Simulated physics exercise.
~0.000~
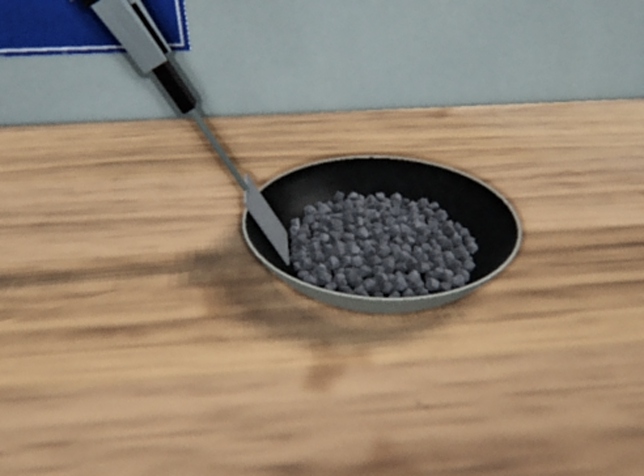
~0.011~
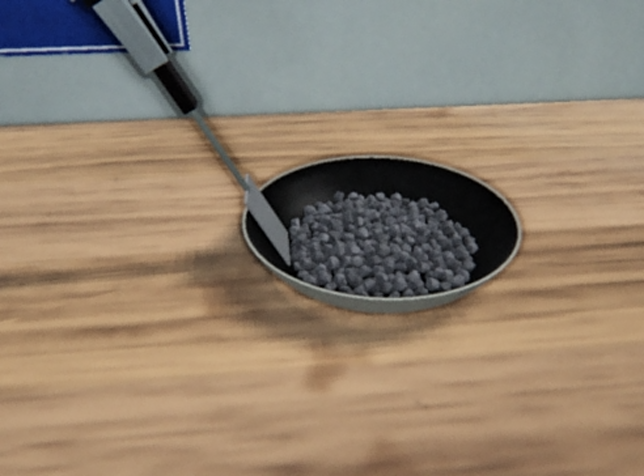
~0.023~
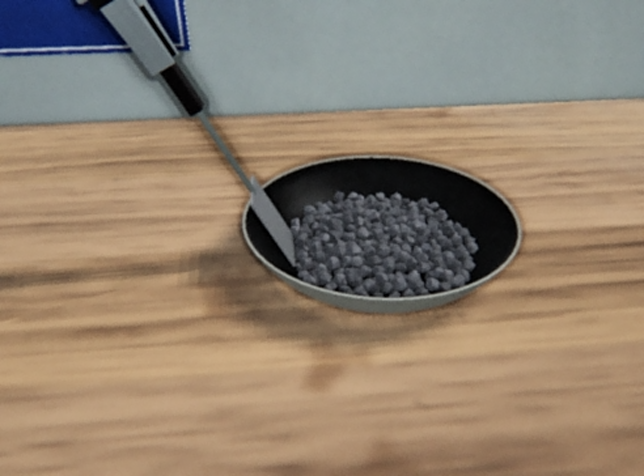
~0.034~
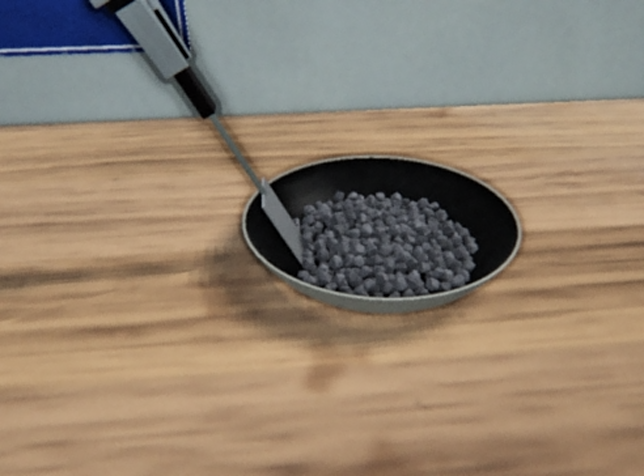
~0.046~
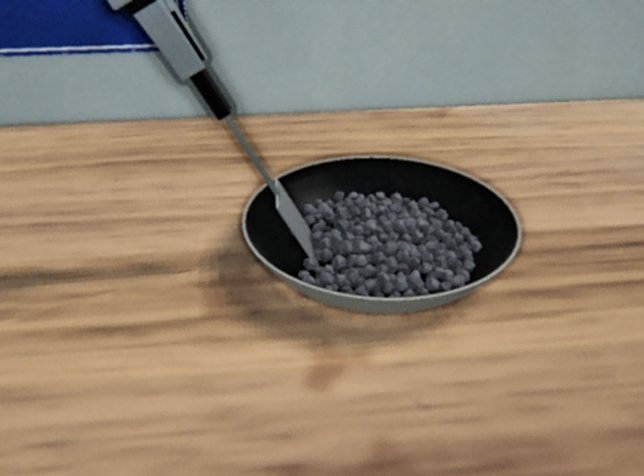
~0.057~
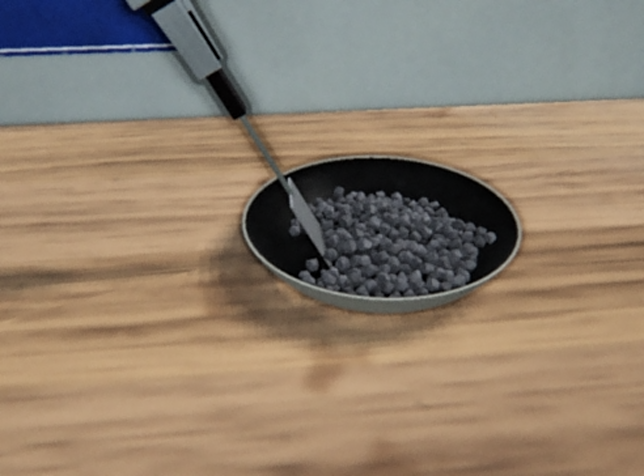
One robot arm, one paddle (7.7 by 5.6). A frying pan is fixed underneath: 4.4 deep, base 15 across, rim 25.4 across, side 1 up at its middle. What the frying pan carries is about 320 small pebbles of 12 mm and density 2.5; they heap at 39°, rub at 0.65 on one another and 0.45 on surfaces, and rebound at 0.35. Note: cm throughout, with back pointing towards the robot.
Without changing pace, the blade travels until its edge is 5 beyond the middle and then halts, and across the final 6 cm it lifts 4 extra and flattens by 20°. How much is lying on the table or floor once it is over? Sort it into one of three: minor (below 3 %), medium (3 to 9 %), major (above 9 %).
Medium, 3 to 9 %.
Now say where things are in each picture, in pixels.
Paddle top edge at (245, 188), sloping 63°; upper third of the load around (377, 237), from x 295 to 470, top at y 195; 317 in the frying pan, in the first picture.
Paddle top edge at (246, 188), sloping 63°; upper third of the load around (377, 237), from x 295 to 470, top at y 195, in the second picture.
Paddle top edge at (252, 189), sloping 63°; upper third of the load around (376, 237), from x 295 to 470, top at y 195, in the third picture.
Paddle top edge at (263, 191), sloping 63°; upper third of the load around (369, 232), from x 295 to 470, top at y 195, in the fourth picture.
Paddle top edge at (277, 192), sloping 63°; upper third of the load around (373, 233), from x 295 to 475, top at y 195, in the fifth picture.
Paddle top edge at (290, 192), sloping 63°; upper third of the load around (384, 233), from x 295 to 490, top at y 190; 317 in the frying pan, in the sixth picture.
After 0.09 s, sloping 62°, highest piece 5 above the table; 317 in the frying pan.
After 0.11 s, sloping 55°, highest piece 7 above the table; 316 in the frying pan, 1 on the blade or in flight.
After 0.33 s, sloping 43°, highest piece 5 above the table; 302 in the frying pan, 14 on the table or floor, 1 on the blade or in flight.
After 1.38 s, sloping 43°, highest piece 5 above the table; 301 in the frying pan, 16 on the table or floor.
At rest, 301 in the frying pan, 16 on the table or floor. That is 5 % on the table or floor.
